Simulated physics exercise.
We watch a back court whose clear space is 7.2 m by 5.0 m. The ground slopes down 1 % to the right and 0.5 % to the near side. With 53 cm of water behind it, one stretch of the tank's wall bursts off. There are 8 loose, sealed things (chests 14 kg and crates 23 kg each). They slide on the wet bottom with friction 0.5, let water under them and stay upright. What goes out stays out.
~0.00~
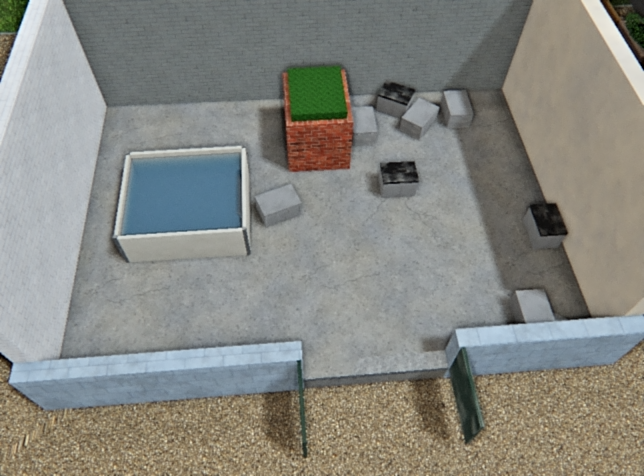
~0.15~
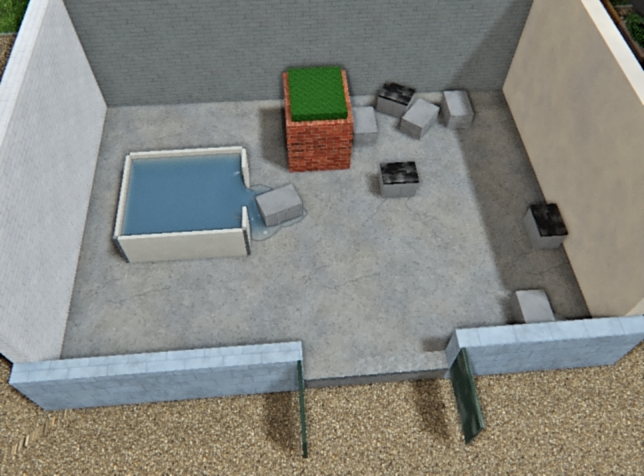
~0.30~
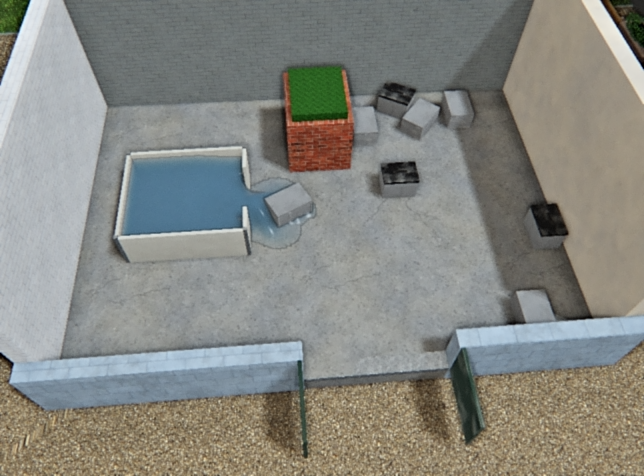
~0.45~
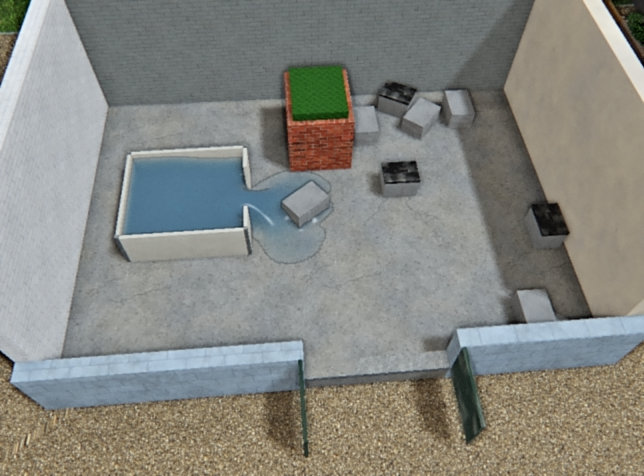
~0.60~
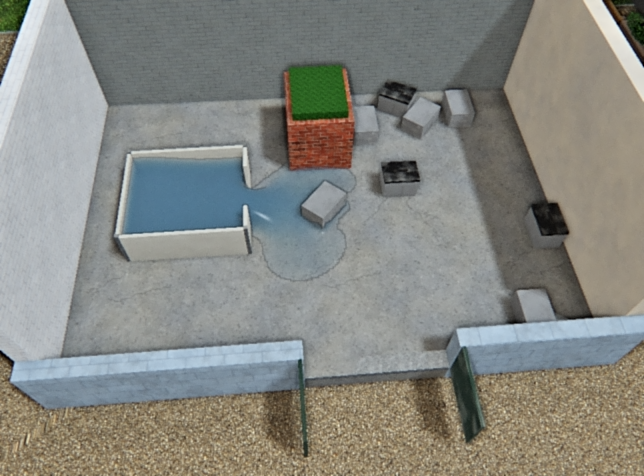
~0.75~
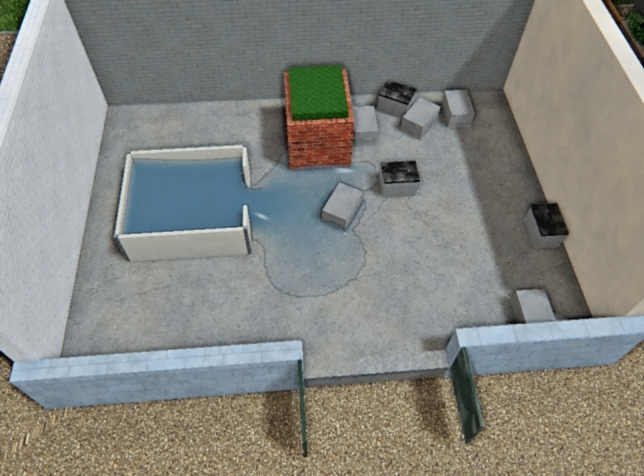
Water pouring through a gap in a tank's right wall, spreading across a walled courtyard and pushing one grey block rightward.
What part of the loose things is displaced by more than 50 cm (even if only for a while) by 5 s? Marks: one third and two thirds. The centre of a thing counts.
It is one to two thirds.
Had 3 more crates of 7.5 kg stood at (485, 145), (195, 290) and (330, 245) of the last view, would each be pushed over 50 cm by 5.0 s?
In that order: Over, under, past it.
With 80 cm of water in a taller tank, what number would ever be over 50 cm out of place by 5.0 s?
Then 4.
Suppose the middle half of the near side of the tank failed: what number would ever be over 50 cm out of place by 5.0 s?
In that case 0 of them.
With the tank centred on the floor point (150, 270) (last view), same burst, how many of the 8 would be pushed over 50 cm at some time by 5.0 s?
In that case 2 of them.
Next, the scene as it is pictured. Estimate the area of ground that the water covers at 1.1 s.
Some 8.5 m2.
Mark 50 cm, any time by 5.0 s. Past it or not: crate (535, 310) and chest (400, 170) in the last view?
In turn: Over, past it.
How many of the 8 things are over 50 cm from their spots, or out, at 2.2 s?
By then 2.
After 1.1 s 1 of 8 are over 50 cm from their spots; 0 afloat.
After 2.2 s 2 of 8 are over 50 cm from their spots; 0 afloat.
After 3.5 s 3 of 8 are over 50 cm from their spots; 3 afloat.
After 5.0 s 2 of 8 are over 50 cm from their spots, and 3 have been at some point; 4 afloat.
